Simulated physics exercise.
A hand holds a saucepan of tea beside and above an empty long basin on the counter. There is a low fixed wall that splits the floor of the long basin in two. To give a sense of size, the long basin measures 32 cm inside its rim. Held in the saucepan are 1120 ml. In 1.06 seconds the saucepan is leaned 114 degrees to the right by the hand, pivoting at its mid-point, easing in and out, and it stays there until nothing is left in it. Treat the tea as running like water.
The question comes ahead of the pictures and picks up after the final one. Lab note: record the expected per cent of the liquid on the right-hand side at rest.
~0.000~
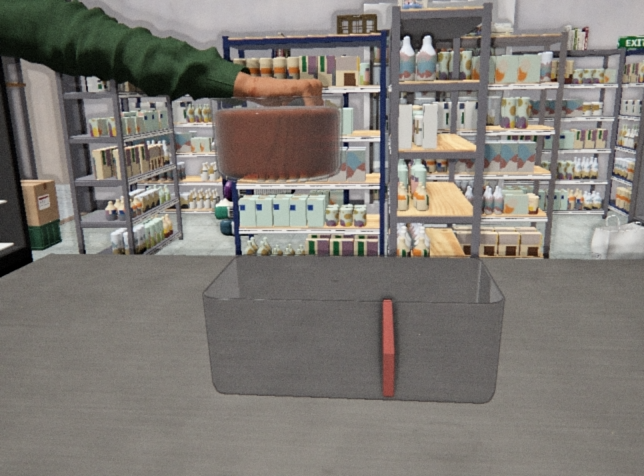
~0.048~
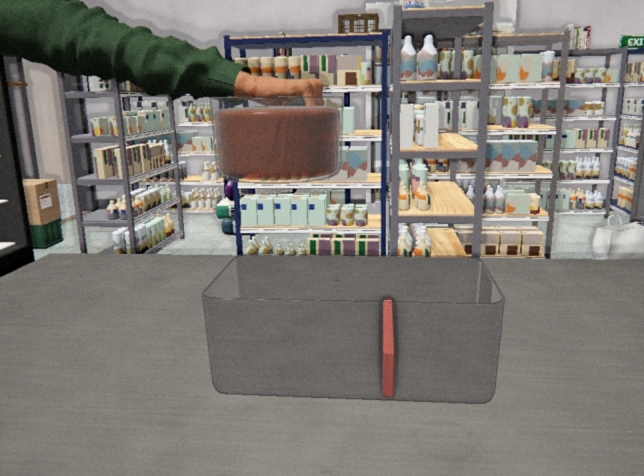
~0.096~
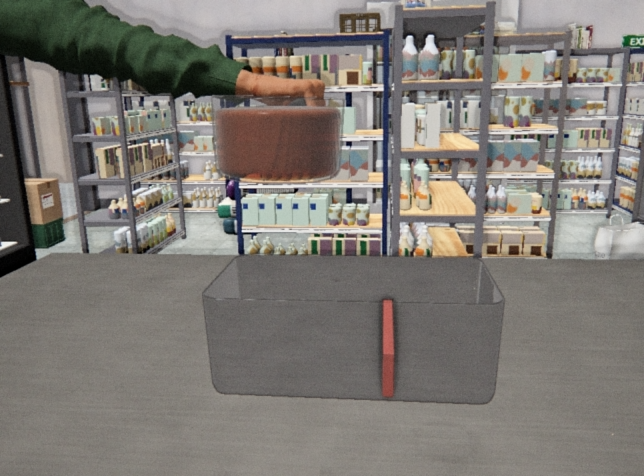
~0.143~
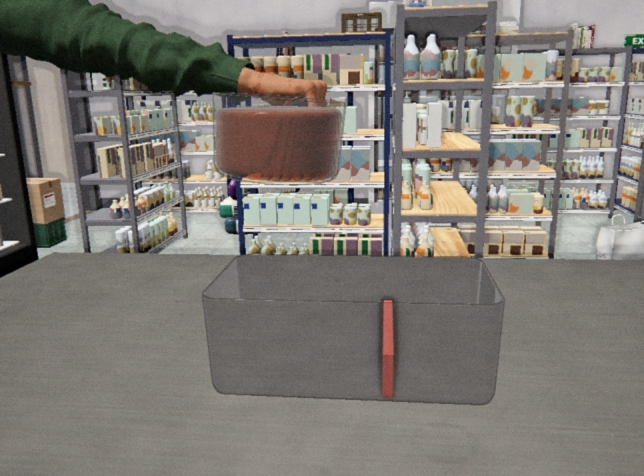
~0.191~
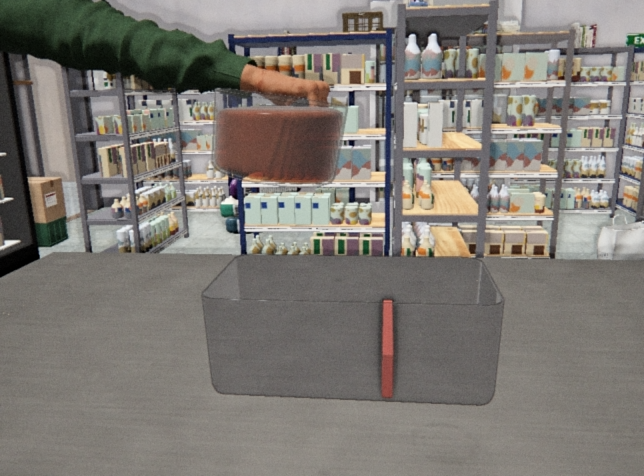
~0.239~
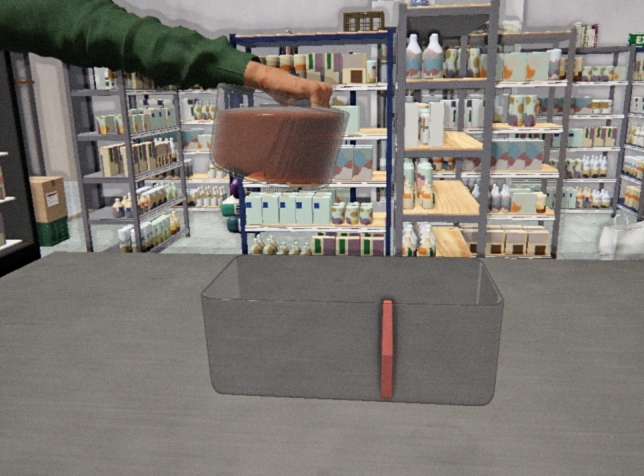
Expected right-hand share: 66 per cent.
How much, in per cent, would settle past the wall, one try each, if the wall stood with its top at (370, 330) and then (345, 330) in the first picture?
Around 75 and 95 percent, in that order.
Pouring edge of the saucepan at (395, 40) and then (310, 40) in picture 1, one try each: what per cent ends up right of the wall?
The first try gives around 70 percent, the second around 50 percent.
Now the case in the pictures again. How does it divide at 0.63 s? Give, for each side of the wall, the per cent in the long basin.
I'd say some 1 in a hundred on the left and 12 on the right.
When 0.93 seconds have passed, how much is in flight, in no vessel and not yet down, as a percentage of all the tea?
Airborne share: Near 10 %.
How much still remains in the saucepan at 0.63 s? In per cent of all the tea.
Roughly 54 %.
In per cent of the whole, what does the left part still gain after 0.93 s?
I'd put it near 18 percent.
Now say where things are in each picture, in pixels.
It leans 0°; its right rim is at (342, 98); the tea meets the walls at (218, 111) and (341, 109); the long basin's rim runs from (220, 275) to (492, 279); the wall's top is at (388, 325), in the first picture.
It leans 1°; its right rim is at (342, 99); the tea meets the walls at (218, 111) and (341, 109), in the second picture.
It leans 2°; its right rim is at (343, 101); the tea meets the walls at (220, 111) and (341, 109), in the third picture.
It leans 5°; its right rim is at (345, 105); the tea meets the walls at (220, 111) and (342, 111), in the fourth picture.
It leans 9°; its right rim is at (346, 109); the tea meets the walls at (220, 111) and (344, 112), in the fifth picture.
It leans 14°; its right rim is at (348, 116); the tea meets the walls at (222, 112) and (347, 112), in the sixth picture.
By 0.63 s the tilt is 74° and 53 per cent is still to pour, 1 is left of the wall and 12 right of it.
By 0.93 s the tilt is 110° and 8 per cent is still to pour, 15 is left of the wall and 67 right of it.
By 1.23 s the tilt is 114° and 0 per cent is still to pour, 32 is left of the wall and 66 right of it.
By 1.56 s the tilt is 114° and 0 per cent is still to pour, 33 is left of the wall and 66 right of it.
At rest 33 per cent lies left of the wall, 66 right of it and 1 outside.
